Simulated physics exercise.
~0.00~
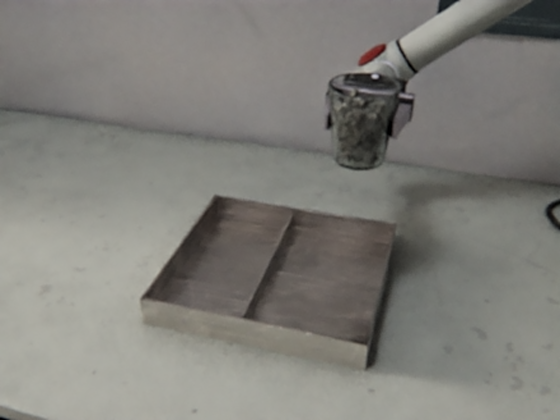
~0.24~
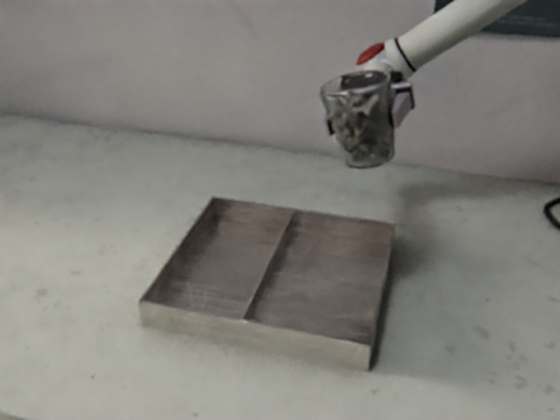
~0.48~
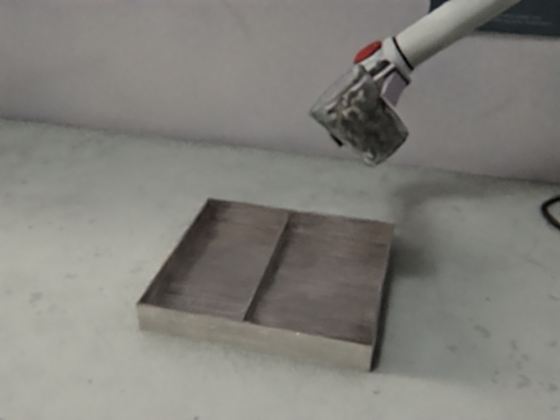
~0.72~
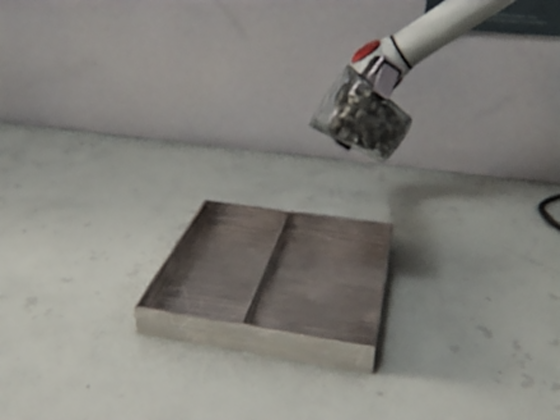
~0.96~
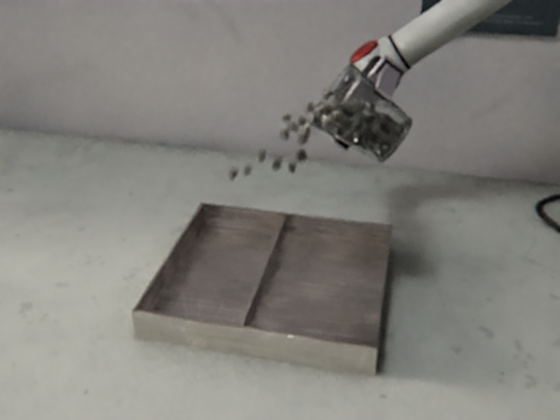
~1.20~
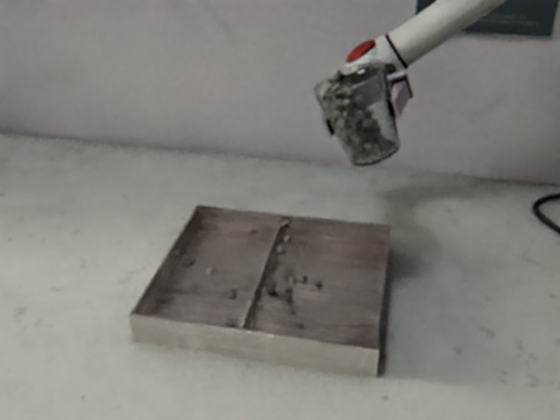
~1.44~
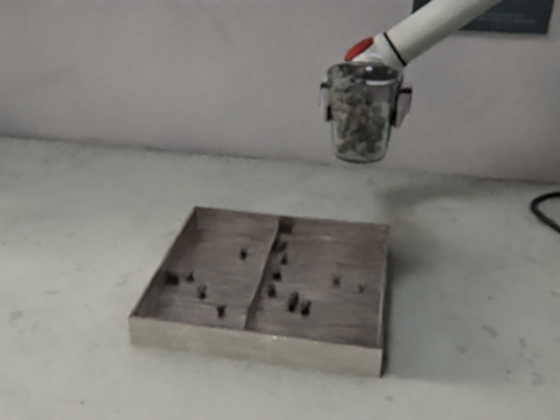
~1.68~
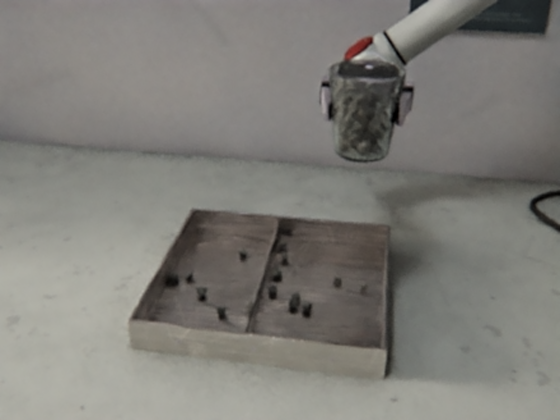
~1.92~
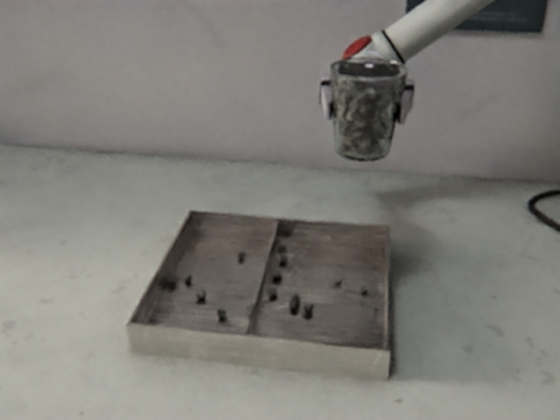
On a pale table top against a plain wall, a white robot arm holds a clear cup of small grey pebbles above a shallow, square tray split in two by a low wall. The arm tips the cup towards the left until it leans steeply, and for a moment nothing falls. Then a small stream of pebbles spills over the rim and drops into the tray, scattering on both sides of the divider. The arm swings the cup back upright and holds it still, with most of the pebbles still inside and only a few lying in each part.
